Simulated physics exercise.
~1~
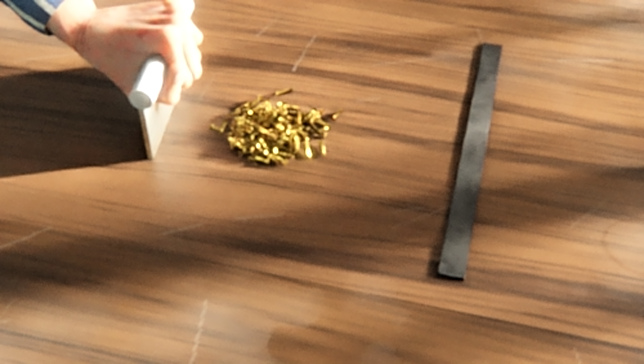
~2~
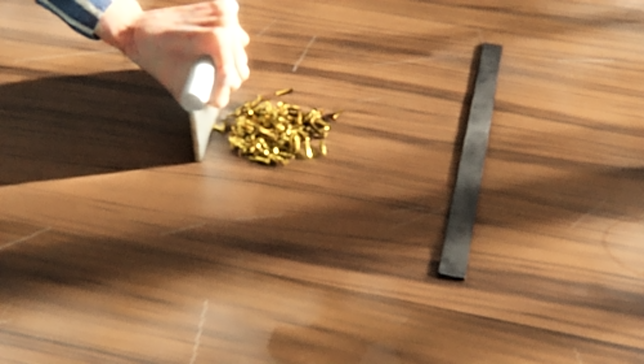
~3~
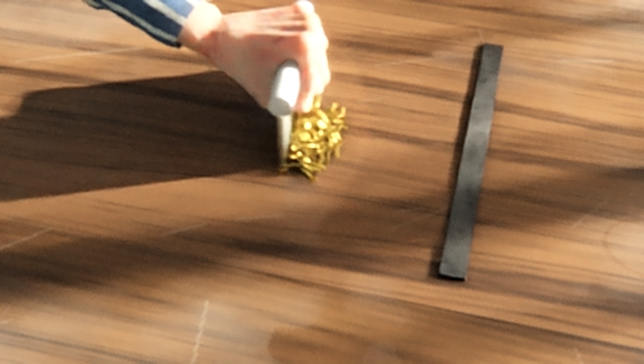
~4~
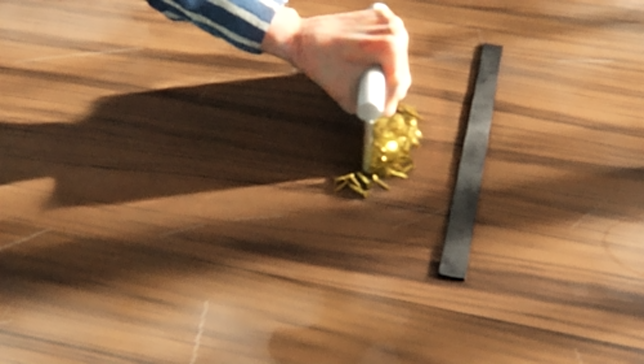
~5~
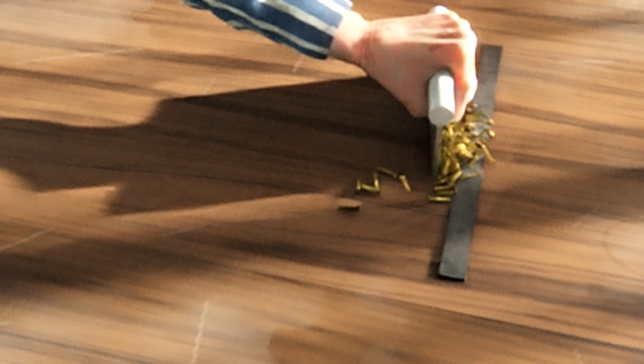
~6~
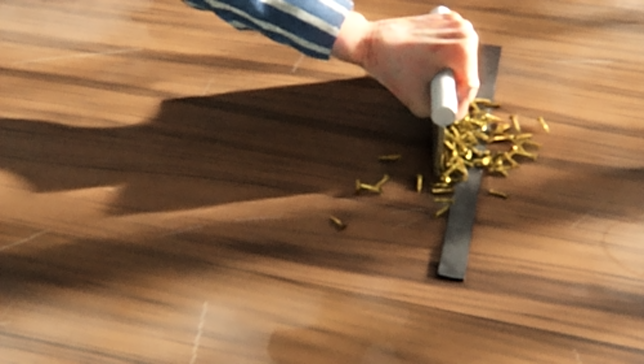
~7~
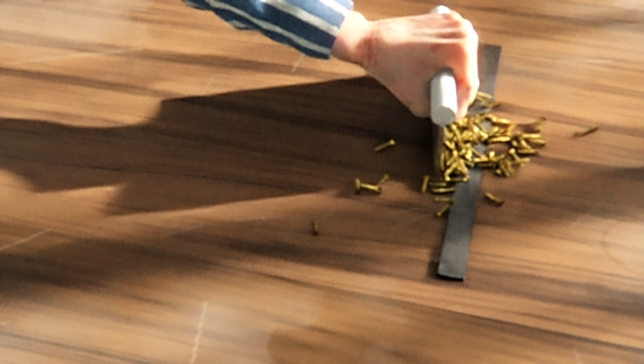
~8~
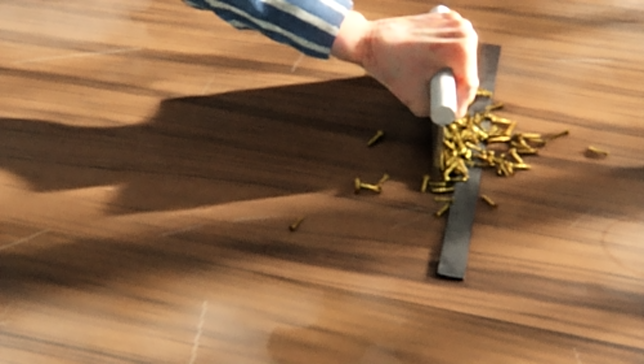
Hand pushing a heap of brass-coloured screws right with a scraper, stopping at a dark strip, screws scattering on and around it.
